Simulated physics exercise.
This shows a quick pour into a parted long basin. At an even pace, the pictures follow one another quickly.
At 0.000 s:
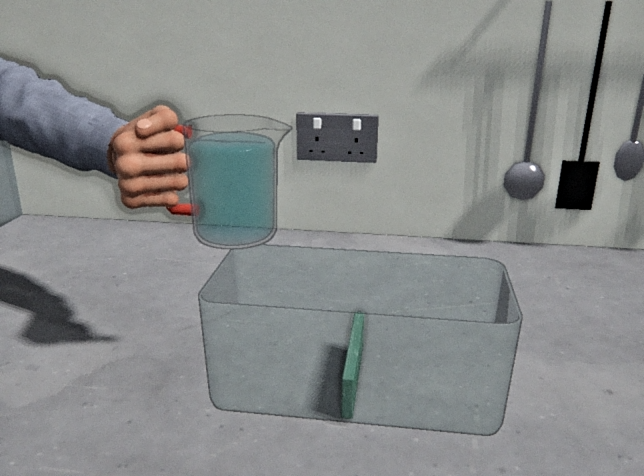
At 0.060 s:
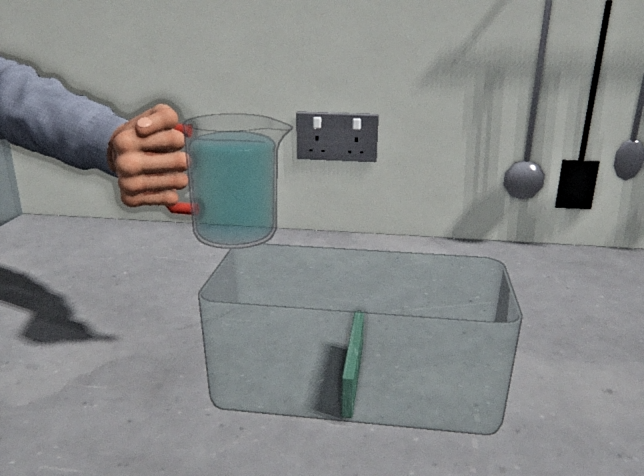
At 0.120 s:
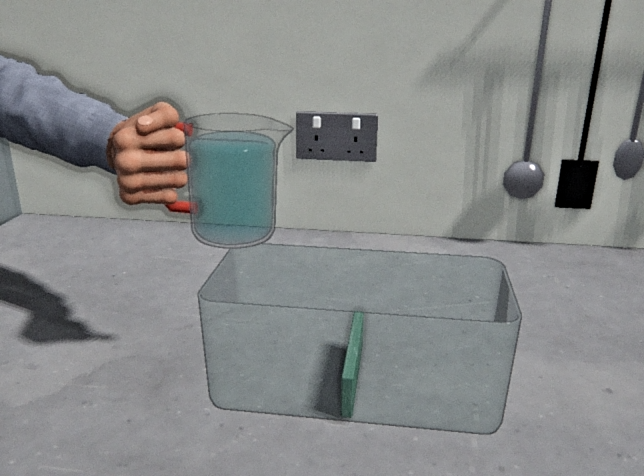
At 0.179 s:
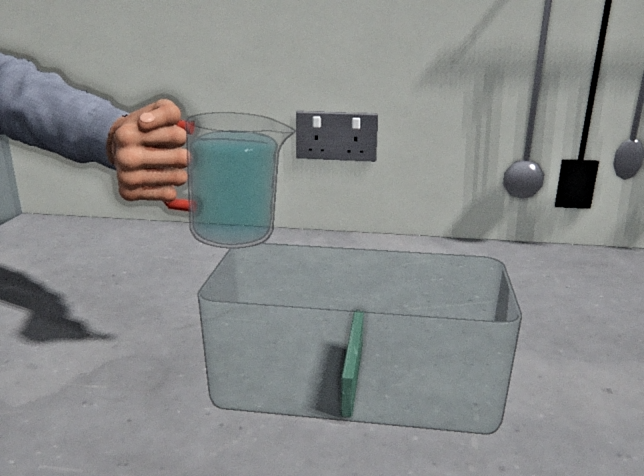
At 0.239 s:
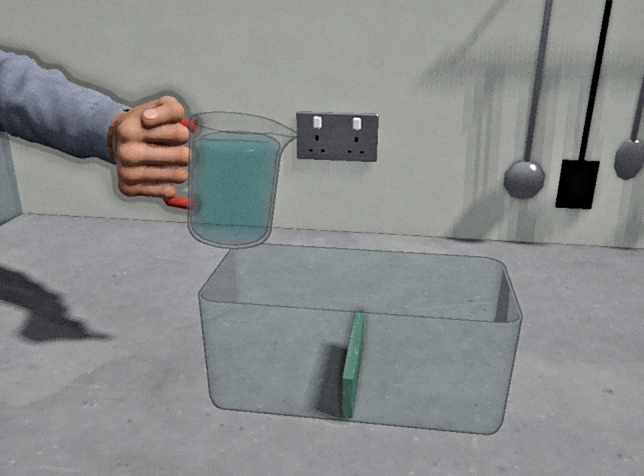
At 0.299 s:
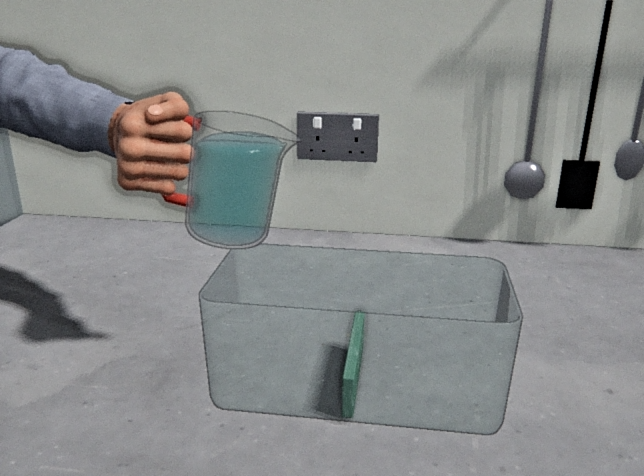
The clip opens with a hand at the left holding a clear jug of teal liquid by its red handle, upright and still above a long, empty, see-through basin with a low green wall inside. The hand then slowly tilts the jug slightly to the right, and the liquid stays inside it.
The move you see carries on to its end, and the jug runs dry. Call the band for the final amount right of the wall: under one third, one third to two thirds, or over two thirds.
Band: One third to two thirds.
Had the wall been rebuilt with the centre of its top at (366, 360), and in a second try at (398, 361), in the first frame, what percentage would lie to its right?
In turn some 40 and 10 in a hundred.
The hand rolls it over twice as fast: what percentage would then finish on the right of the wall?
Somewhere near 30 percent.
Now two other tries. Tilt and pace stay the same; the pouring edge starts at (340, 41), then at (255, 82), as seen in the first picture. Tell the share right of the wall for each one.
The first start gives some 95 %, the second some 10 %.
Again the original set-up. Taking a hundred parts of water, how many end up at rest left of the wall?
Close to 45 in a hundred.
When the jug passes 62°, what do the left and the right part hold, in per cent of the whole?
I'd put the left part near 0 per cent and the right part near 5.
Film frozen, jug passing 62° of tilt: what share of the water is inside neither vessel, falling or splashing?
Around 10 in a hundred, more or less.
A moment on, the jug is tipped part way and 83 per cent is still to pour, 1 is left of the wall and 6 right of it.
Next, the jug is tipped right over and 27 per cent is still to pour, 16 is left of the wall and 44 right of it.
Then the jug is tipped right over and 0 per cent is still to pour, 46 is left of the wall and 52 right of it.
Later the jug is tipped right over and 0 per cent is still to pour, 47 is left of the wall and 53 right of it.
At rest 47 per cent lies left of the wall, 53 right of it and 1 outside.
